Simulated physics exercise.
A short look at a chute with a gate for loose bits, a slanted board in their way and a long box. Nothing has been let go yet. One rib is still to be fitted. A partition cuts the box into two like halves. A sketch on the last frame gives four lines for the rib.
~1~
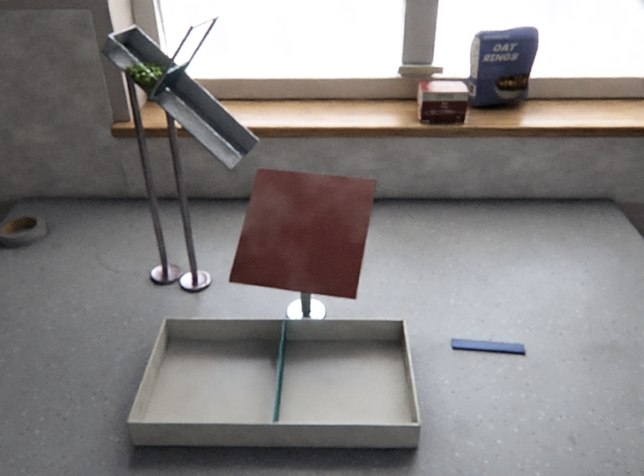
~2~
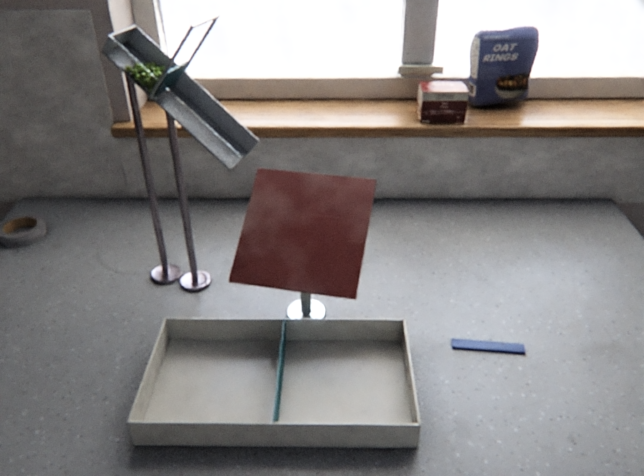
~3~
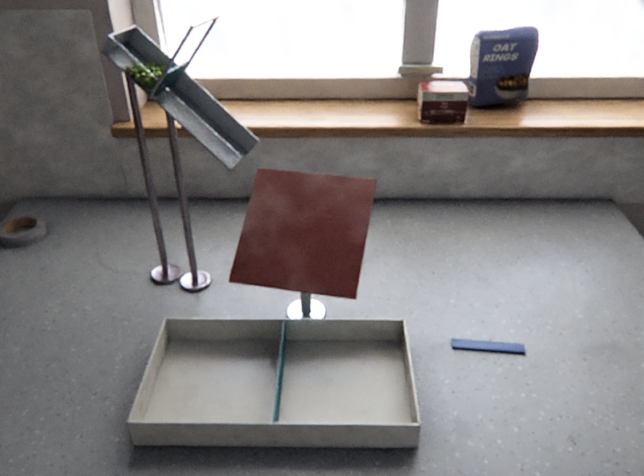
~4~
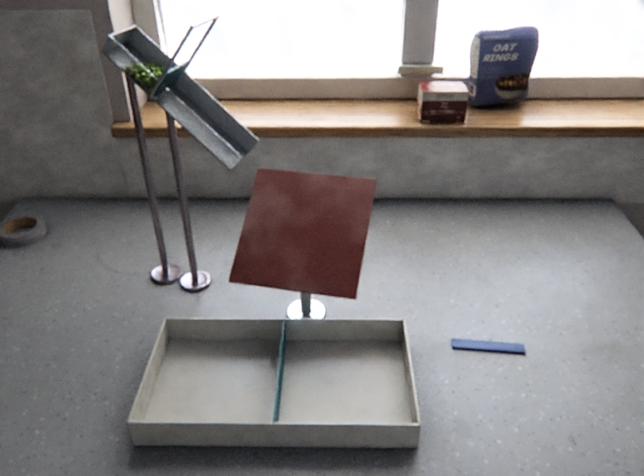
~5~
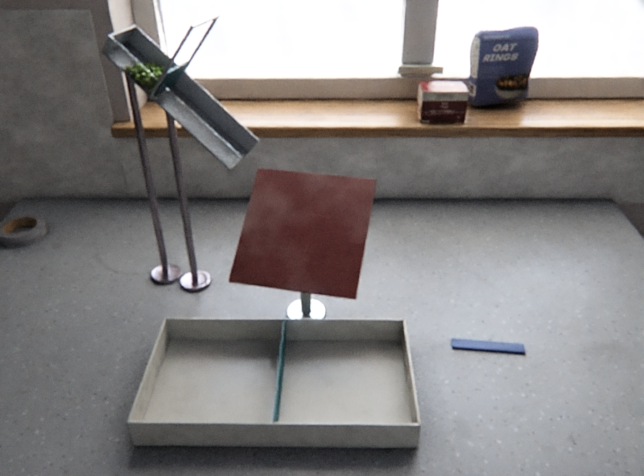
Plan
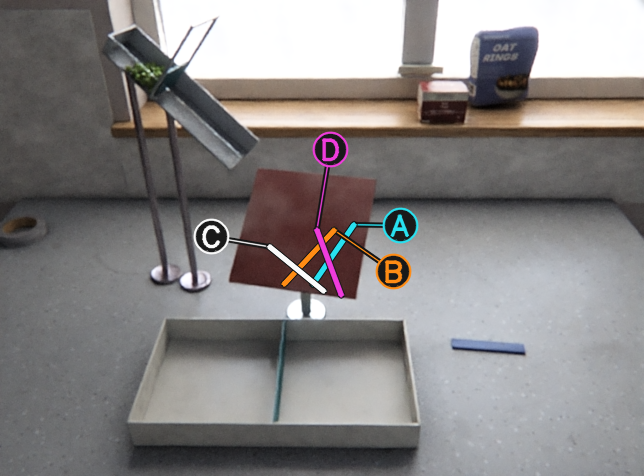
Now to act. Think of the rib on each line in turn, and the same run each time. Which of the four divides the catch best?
A beats the others.
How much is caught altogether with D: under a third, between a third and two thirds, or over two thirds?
It is over two thirds.
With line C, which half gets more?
The right half.
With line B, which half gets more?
More lands on the left.
On the marked copy, line A from (354, 224) to (312, 284); line B from (334, 230) to (284, 284); line C from (269, 246) to (323, 291); line D from (316, 229) to (341, 295).
With A, of what is caught, about half in the left half, about half in the right.
With B, of what is caught, nearly all in the left half, a small part in the right.
With C, of what is caught, none in the left half, all in the right.
With D, of what is caught, a small part in the left half, most in the right.
